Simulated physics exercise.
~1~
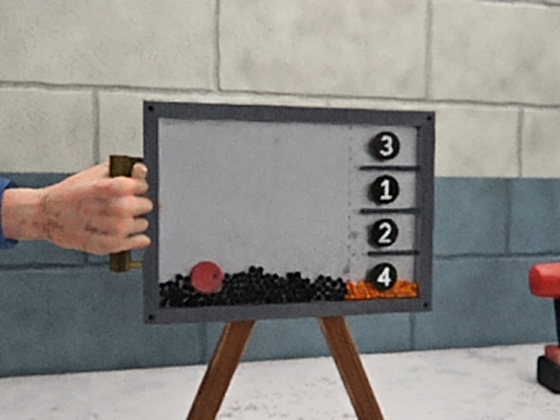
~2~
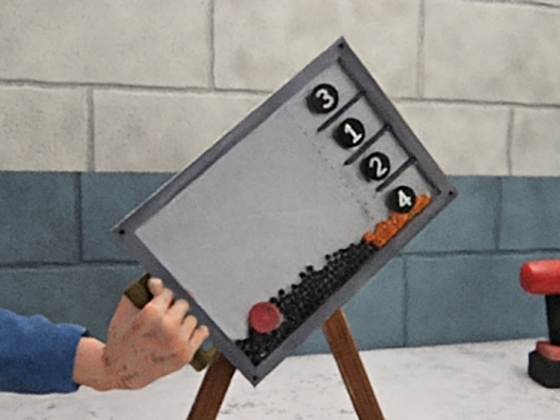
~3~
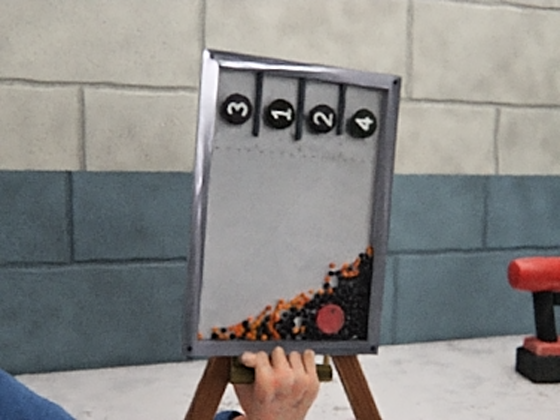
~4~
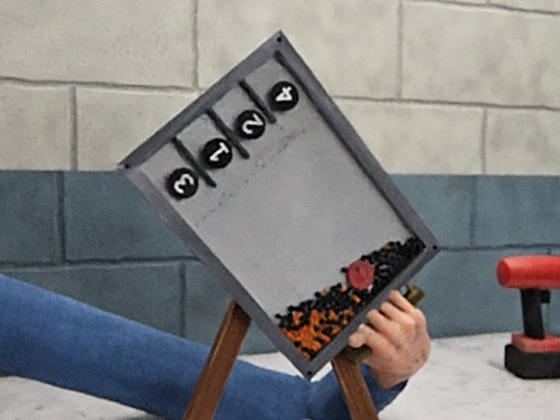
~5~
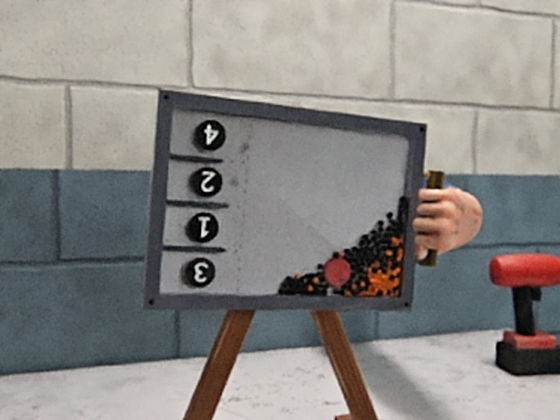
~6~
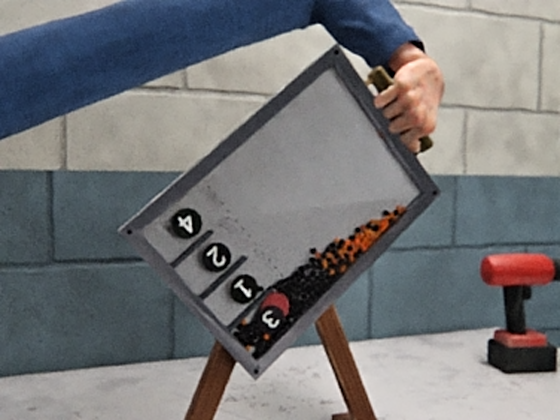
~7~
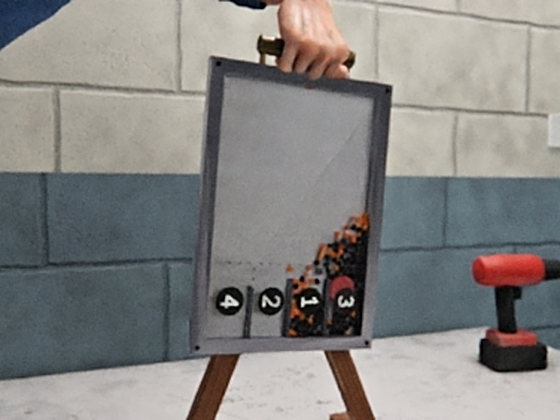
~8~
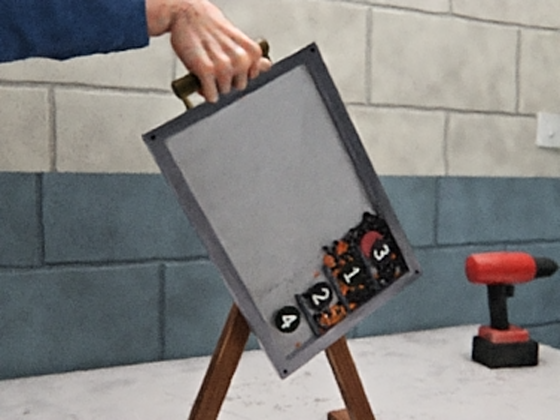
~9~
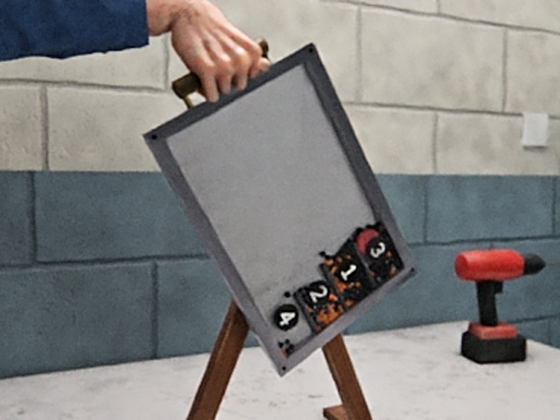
The footage shows a hand turning a framed, clear-fronted box anticlockwise on a wooden stand, sending black and orange beads and a red disc tumbling around inside until it stops tilted, with beads heaped in the numbered pockets at the lower right and few in pocket four.
